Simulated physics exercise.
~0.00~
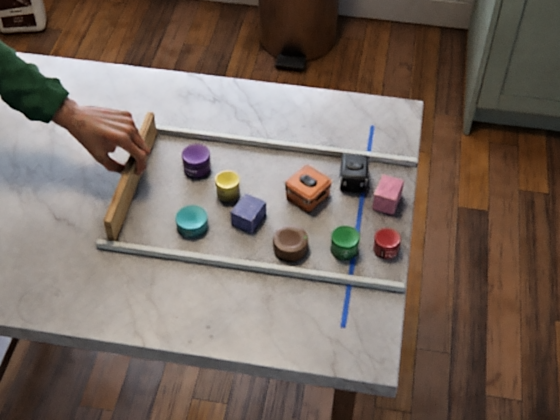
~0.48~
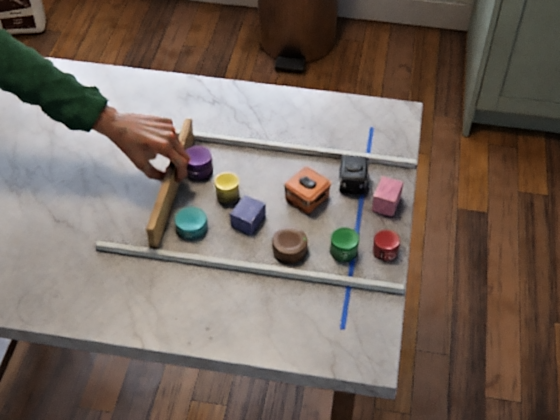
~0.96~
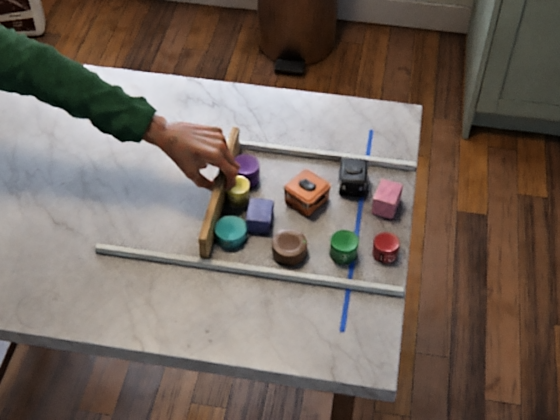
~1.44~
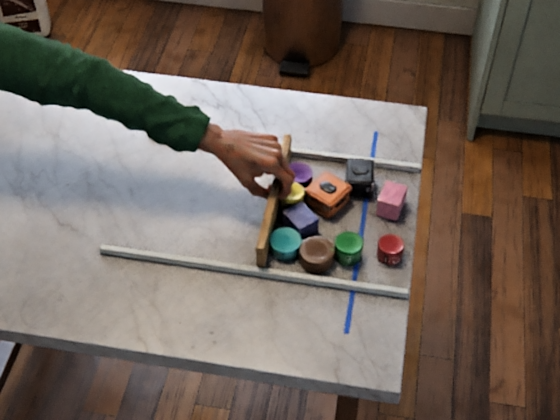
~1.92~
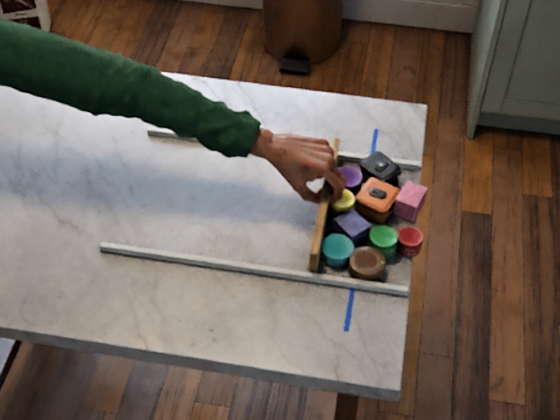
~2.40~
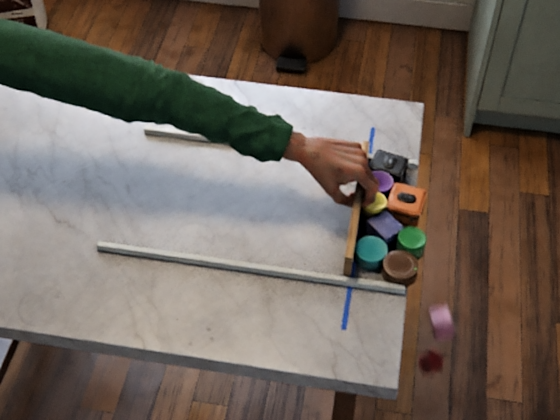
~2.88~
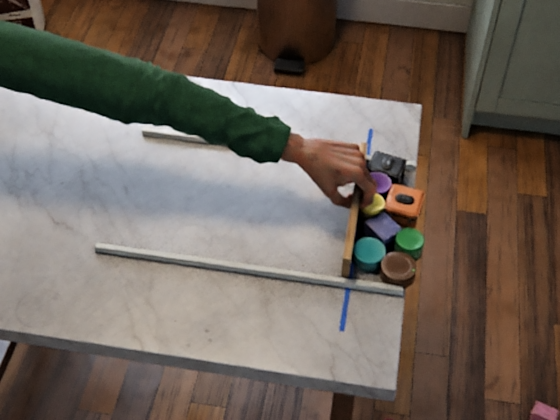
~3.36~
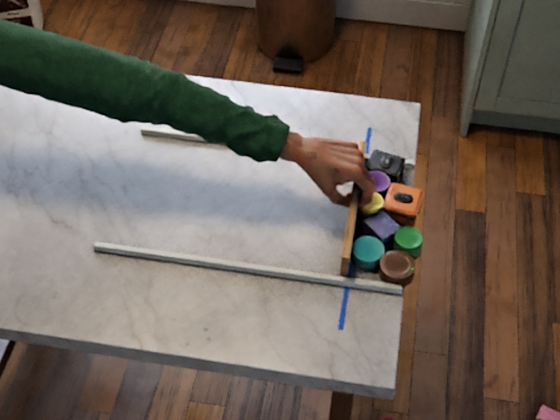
A hand in a green sleeve pushed a wooden board rightward between two rails on a marble table, bunching small colourful tubs and blocks together until the pink block and red tub fell off the edge, then stopped with the others still crowded on top.
